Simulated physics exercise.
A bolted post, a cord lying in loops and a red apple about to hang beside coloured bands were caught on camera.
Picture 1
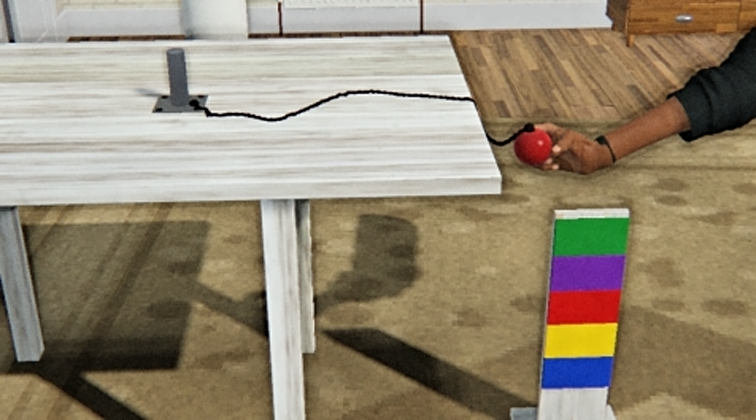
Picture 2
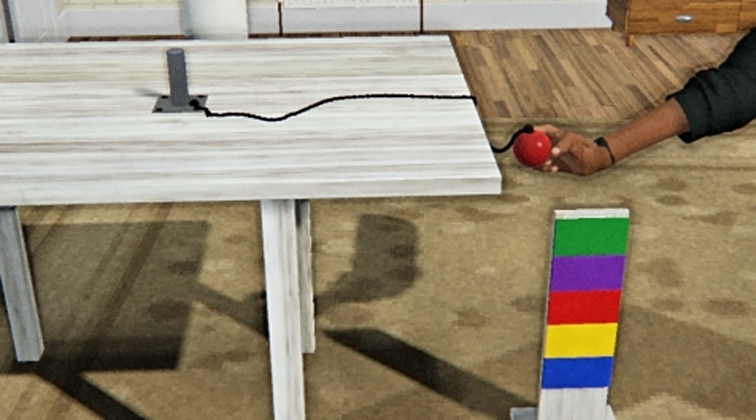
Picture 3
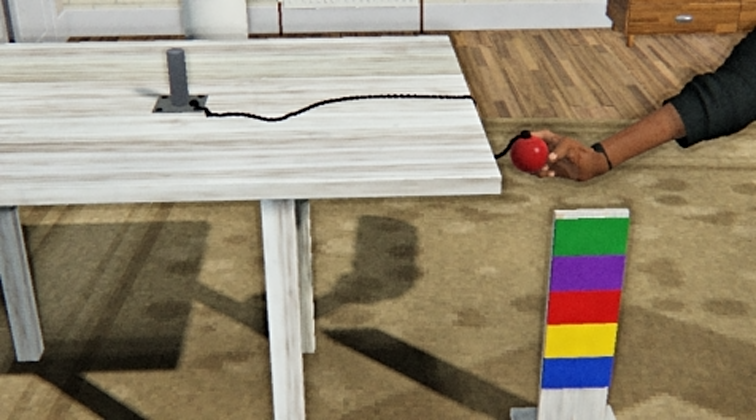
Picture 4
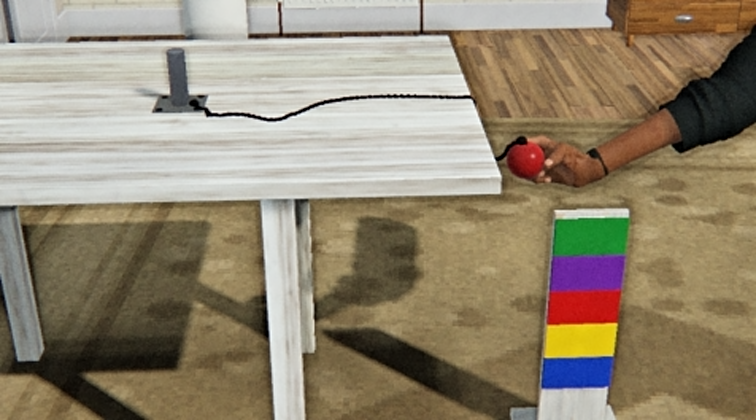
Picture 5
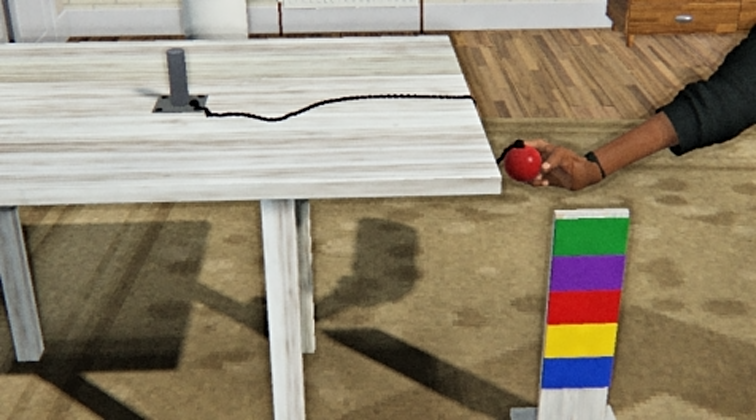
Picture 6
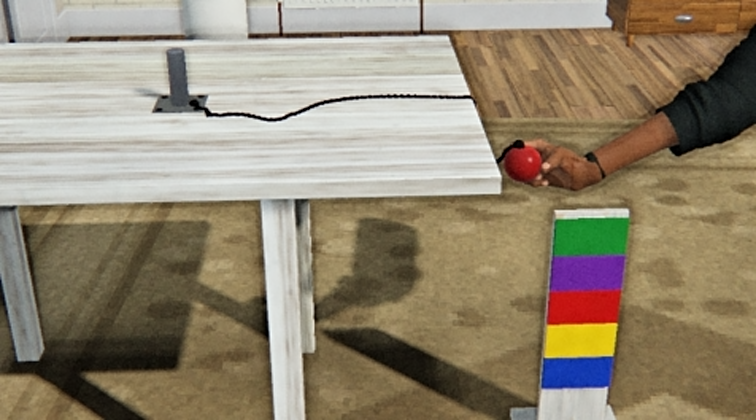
Beside a pale wooden table in a carpeted room, a hand holds a red ball-like object tied to a black cord that snakes across the tabletop from a small post. Above an upright board of coloured bands, the hand eases the object slightly down and left, while the cord barely shifts.
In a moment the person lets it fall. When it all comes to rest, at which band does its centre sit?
At purple.
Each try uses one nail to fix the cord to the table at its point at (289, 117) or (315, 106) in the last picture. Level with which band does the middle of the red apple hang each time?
First try green, second try green.
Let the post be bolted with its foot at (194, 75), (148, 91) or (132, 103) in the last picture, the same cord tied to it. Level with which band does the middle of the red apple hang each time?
Post by post, in the given order: Purple; green; green.
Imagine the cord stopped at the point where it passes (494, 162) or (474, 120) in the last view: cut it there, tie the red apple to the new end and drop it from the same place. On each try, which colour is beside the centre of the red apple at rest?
Per try - 1: Green; 2: No band.
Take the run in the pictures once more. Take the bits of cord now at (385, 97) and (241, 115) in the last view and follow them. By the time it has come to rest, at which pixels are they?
The first at (444, 108), the second at (275, 104).
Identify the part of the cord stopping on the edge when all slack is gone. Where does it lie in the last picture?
The point sits close to (419, 97).
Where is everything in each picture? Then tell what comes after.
Red apple (533, 147); green (592, 238); purple (588, 274); red (584, 309); yellow (581, 342); blue (577, 374), in the first frame.
Red apple (532, 149); cord through (211, 114) (279, 120) (334, 99) (416, 97) (476, 120), in the second frame.
Red apple (529, 154), in the third frame.
Red apple (525, 160); cord through (211, 114) (279, 120) (338, 101) (419, 97) (475, 123), in the fourth frame.
Red apple (523, 164), in the fifth frame.
Red apple (522, 164); cord through (211, 114) (279, 120) (338, 101) (419, 97) (475, 123), in the sixth frame.
Early on, apple near (477, 253); level with green.
Midway, apple near (469, 281); level with purple.
Finally, apple near (473, 281); level with purple. At purple.
